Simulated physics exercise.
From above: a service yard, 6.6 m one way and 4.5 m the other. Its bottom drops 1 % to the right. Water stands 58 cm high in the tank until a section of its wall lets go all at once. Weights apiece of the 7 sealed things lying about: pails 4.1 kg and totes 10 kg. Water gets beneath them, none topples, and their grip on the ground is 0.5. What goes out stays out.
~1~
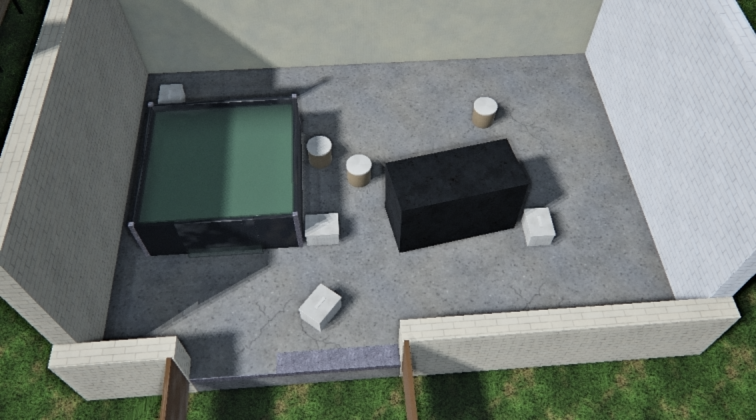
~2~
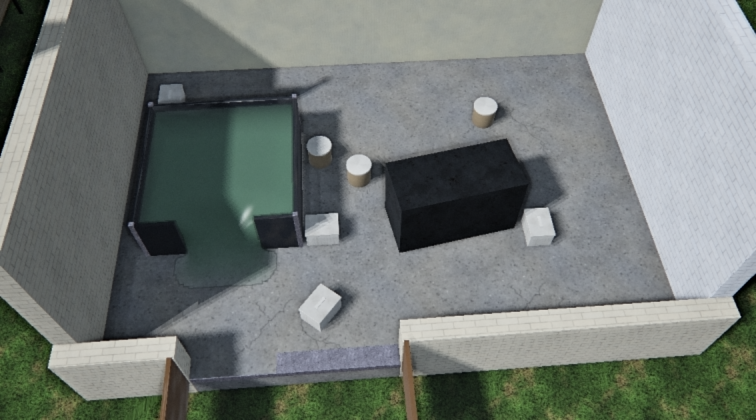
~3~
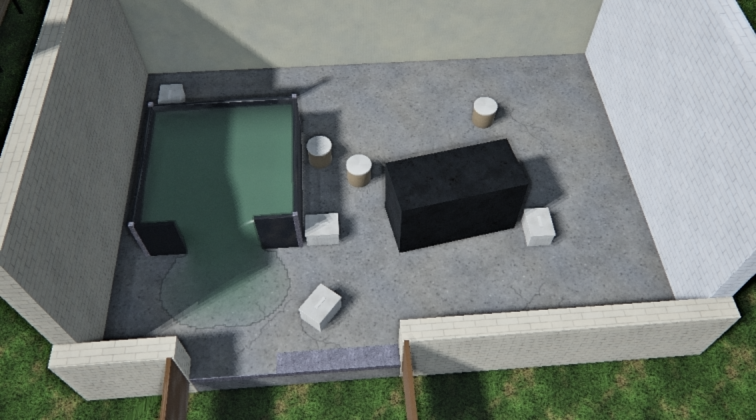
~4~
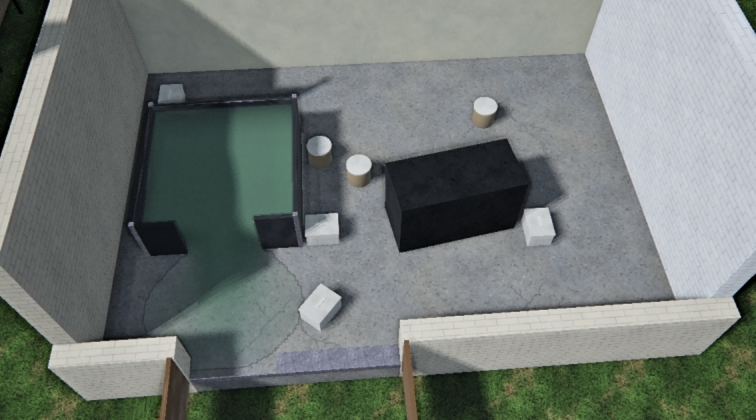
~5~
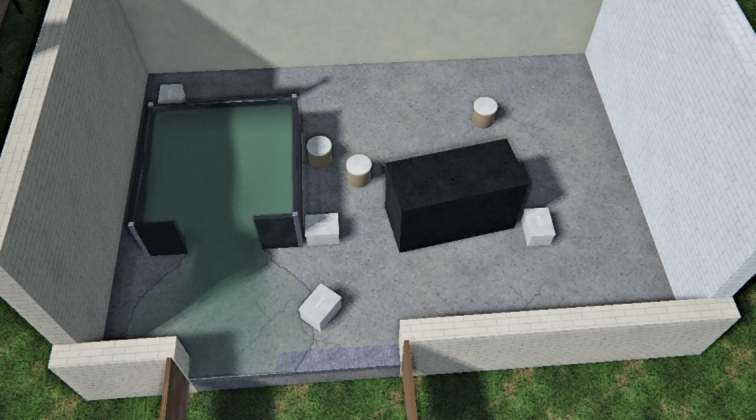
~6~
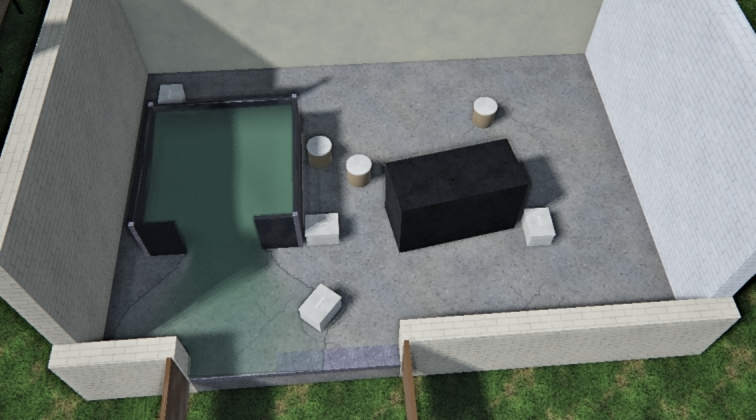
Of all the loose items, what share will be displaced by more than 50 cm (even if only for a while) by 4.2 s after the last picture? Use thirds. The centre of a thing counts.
Share: Less than a third.
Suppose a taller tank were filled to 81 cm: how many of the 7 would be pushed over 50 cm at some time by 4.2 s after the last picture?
Then 1.
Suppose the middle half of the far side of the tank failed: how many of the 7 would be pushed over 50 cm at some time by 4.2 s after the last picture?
Then 2.
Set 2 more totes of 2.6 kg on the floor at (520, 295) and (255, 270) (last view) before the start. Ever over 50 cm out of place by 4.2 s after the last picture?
In that order: Under, over.
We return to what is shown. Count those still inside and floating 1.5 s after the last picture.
I count 0.
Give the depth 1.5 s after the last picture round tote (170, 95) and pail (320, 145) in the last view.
About 0 and 0 cm.
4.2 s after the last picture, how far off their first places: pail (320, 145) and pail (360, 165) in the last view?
In that order: 0 cm, 0 cm.
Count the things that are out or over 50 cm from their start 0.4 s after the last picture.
I count 0.
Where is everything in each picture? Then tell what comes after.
In the first picture, a pail at (319, 145) rests on the ground; a pail at (485, 106), on the bottom; 3.3 m2 under water; 0 of 7 have shifted.
In the second picture, a pail at (319, 145), on the bottom; a pail at (485, 106) rests on the ground; water covers 3.8 m2; 0 of 7 have shifted.
In the third picture, a pail at (319, 145) rests on the ground; a pail at (485, 106), on the bottom; water covers 4.5 m2; 0 of 7 have shifted.
In the fourth picture, a pail at (319, 145) rests on the ground; a pail at (485, 106), on the bottom; water covers 5.4 m2; 0 of 7 have shifted.
In the fifth picture, a pail at (319, 145) rests on the ground; a pail at (485, 106), on the bottom; 5.8 m2 under water; 0 of 7 have shifted.
In the sixth picture, a pail at (319, 145) rests on the ground; a pail at (485, 106), on the bottom; water covers 6.0 m2; 0 of 7 have shifted.
Then, 0.4 s after the last picture 0 of 7 are over 50 cm from their spots; 0 afloat.
Then, 1.5 s after the last picture 0 of 7 are over 50 cm from their spots; 0 afloat.
Then, 2.8 s after the last picture 0 of 7 are over 50 cm from their spots; 0 afloat.
Then, 4.2 s after the last picture 0 of 7 are over 50 cm from their spots, and 0 have been at some point; 0 afloat.
